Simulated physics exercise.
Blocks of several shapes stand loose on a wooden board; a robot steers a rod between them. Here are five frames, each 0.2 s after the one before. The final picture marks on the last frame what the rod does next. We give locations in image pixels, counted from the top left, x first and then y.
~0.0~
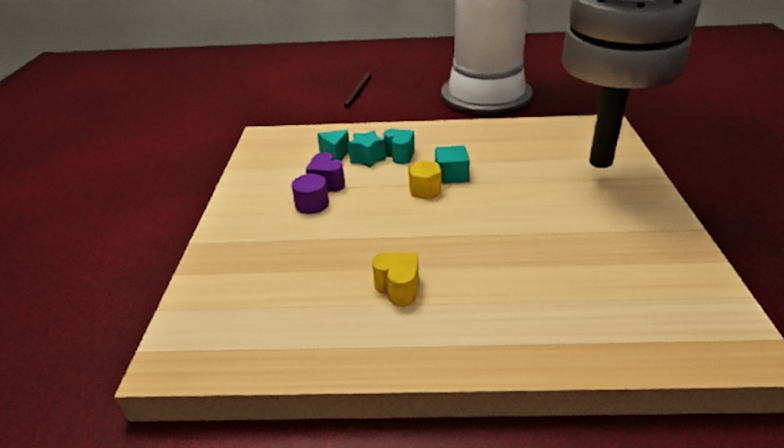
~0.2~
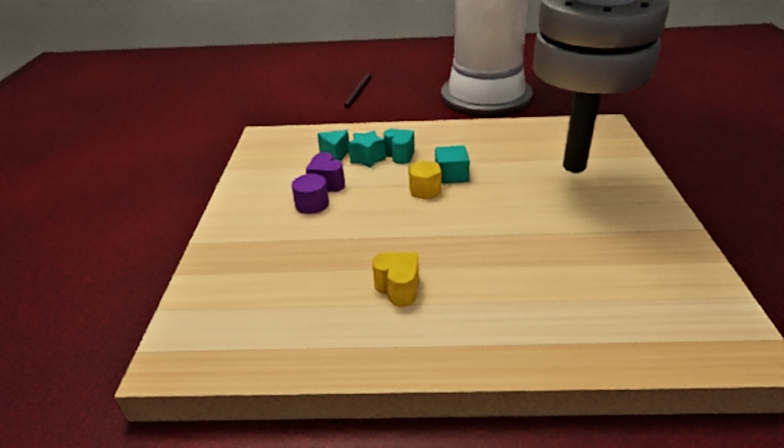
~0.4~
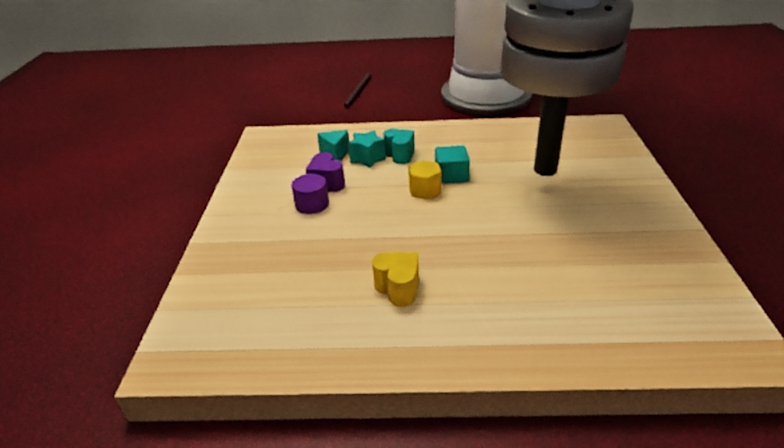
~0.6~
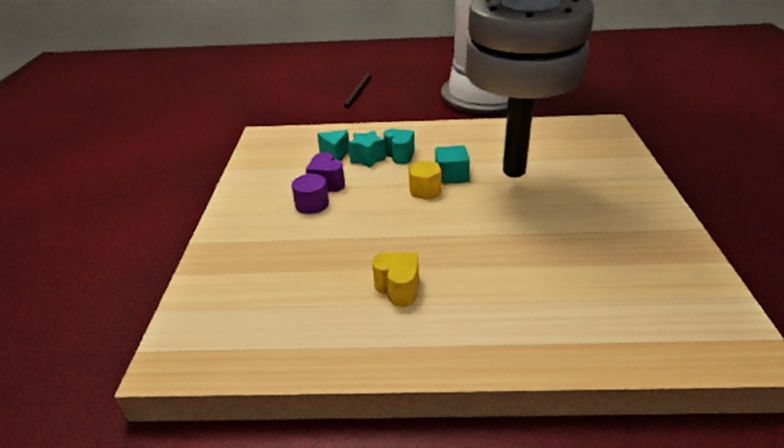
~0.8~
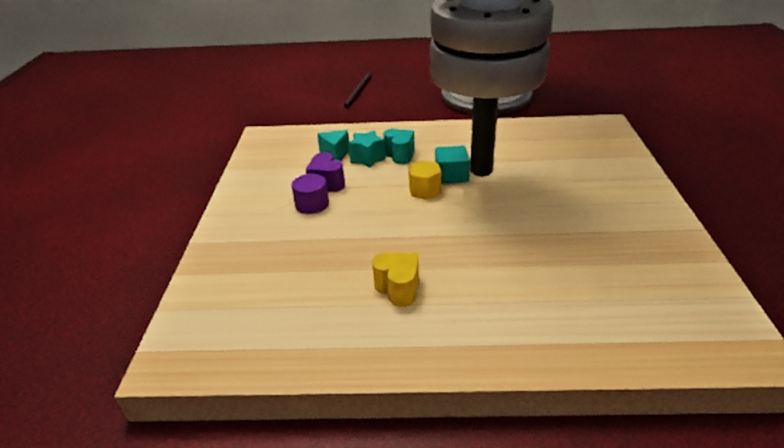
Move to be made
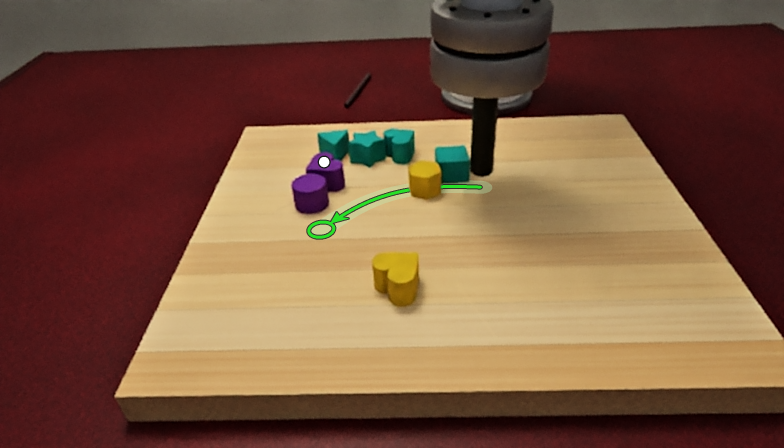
A robot arm moves its black rod left across the board to the turquoise block.
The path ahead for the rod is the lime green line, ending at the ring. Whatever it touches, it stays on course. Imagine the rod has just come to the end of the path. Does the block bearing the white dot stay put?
I'd say yes.
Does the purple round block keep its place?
The answer is no.
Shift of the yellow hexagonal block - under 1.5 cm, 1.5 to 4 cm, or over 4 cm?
It ends over 4 cm away.
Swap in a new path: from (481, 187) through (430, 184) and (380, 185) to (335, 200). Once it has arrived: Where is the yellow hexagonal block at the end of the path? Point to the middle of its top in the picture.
Expect it around (381, 178).
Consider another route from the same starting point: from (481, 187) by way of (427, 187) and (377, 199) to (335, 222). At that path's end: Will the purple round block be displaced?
Going by the path, yes.
The line goes from (481, 187) by way of (422, 188) and (368, 202) to (321, 230); the dot is on the purple heart-shaped block.
The first path, step by step. One third of the way, rod at (421, 173); yellow hexagonal block at (396, 172), turned 15° anticlockwise; turquoise square piece at (447, 151).
Two thirds of the way, rod at (366, 187); purple round block at (304, 183); yellow hexagonal block at (338, 184); turquoise square piece at (447, 151).
At the end, rod at (319, 214); purple round block at (282, 181); purple heart-shaped block unmoved; yellow hexagonal block at (297, 197), turned 80° clockwise; turquoise square piece at (447, 151).
